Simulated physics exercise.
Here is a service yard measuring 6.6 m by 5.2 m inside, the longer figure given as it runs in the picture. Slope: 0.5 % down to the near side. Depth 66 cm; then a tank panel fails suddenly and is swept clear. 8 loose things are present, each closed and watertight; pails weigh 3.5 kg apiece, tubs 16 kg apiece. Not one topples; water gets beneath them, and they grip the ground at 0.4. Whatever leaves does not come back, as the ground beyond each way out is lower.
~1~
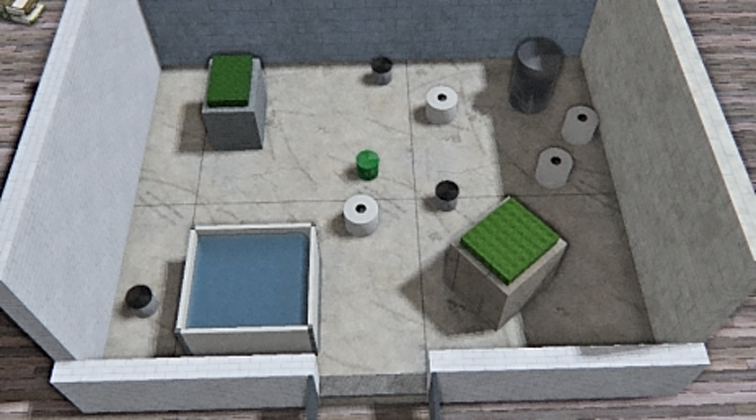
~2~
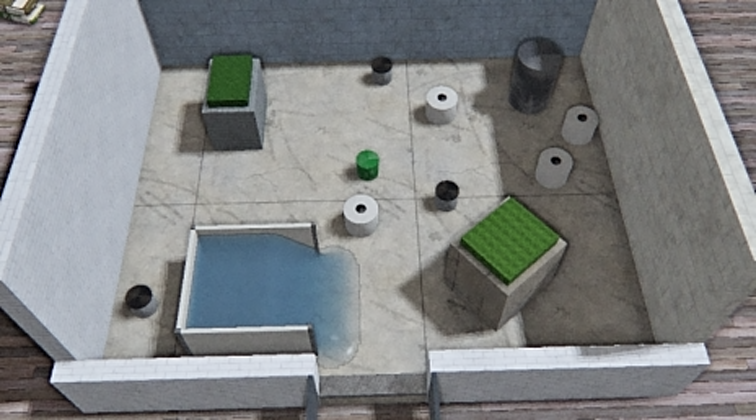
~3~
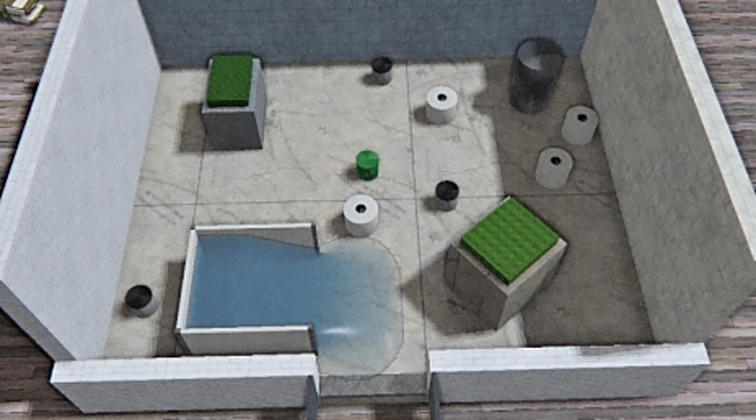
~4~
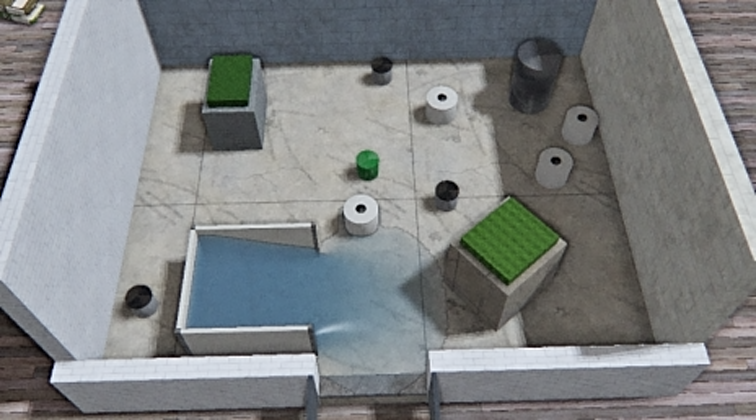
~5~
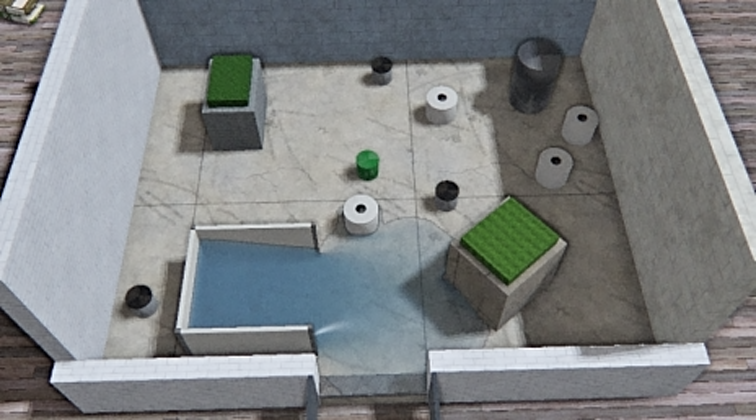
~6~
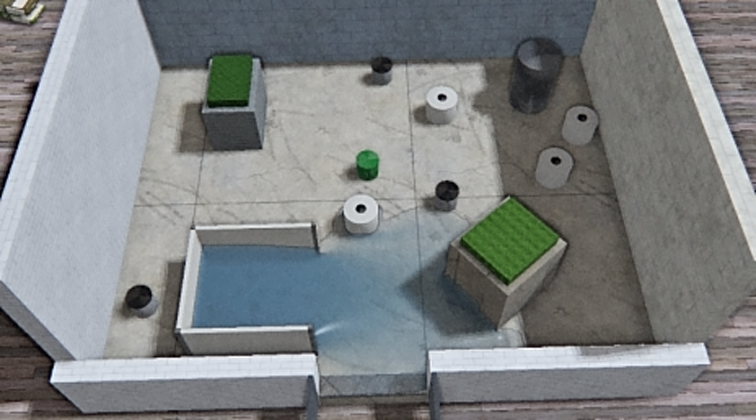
The clip shows a walled yard with scattered tubs, a small green container and two green-topped blocks; water pours from the right side of a rectangular basin and spreads thinly across the floor, while the loose objects stay still.
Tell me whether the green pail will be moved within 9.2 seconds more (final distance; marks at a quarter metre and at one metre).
My guess: The green pail is left almost unmoved.
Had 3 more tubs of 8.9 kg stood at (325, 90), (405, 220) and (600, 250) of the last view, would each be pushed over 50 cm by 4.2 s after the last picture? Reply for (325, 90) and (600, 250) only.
Taking them in order, they end up smaller and greater.
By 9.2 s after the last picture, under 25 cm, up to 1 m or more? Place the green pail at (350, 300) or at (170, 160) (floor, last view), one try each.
Spot one - it is swept away; spot two - it barely budges.
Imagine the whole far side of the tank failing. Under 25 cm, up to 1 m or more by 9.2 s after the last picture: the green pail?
Well, the green pail goes a long way then.
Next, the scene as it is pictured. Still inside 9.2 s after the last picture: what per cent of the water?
Roughly 78 percent.
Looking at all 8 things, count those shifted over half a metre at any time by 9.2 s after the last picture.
That comes to 4.
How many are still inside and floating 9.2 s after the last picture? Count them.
Total: 0.
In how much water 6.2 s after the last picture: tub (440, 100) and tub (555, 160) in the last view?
Close to 4 and 6 centimetres.
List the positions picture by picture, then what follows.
The green pail at (367, 159), on the bottom; 1.8 m2 under water; 0 of 8 have shifted, in the first picture.
The green pail at (367, 159) rests on the ground; water covers 2.5 m2; 0 of 8 have shifted, in the second picture.
The green pail at (367, 159), on the bottom; 3.5 m2 under water; 0 of 8 have shifted, in the third picture.
The green pail at (367, 159), on the bottom; 4.8 m2 under water; 0 of 8 have shifted, in the fourth picture.
The green pail at (367, 159) rests on the ground; water covers 5.7 m2; 0 of 8 have shifted, in the fifth picture.
The green pail at (367, 159) rests on the ground; 6.3 m2 under water; 0 of 8 have shifted, in the sixth picture.
Then, 1.2 s after the last picture the green pail is near (367, 159), 0.0 m from its start, aground; 0 of 8 are out; 0 afloat.
Then, 3.8 s after the last picture the green pail is near (367, 159), 0.0 m from its start, aground; 0 of 8 are out; 1 afloat.
Then, 6.2 s after the last picture the green pail is near (367, 159), 0.0 m from its start, aground; 0 of 8 are out; 0 afloat.
Then, 9.2 s after the last picture the green pail is near (366, 160), 0.0 m from its start, aground; 0 of 8 are out; 0 afloat.
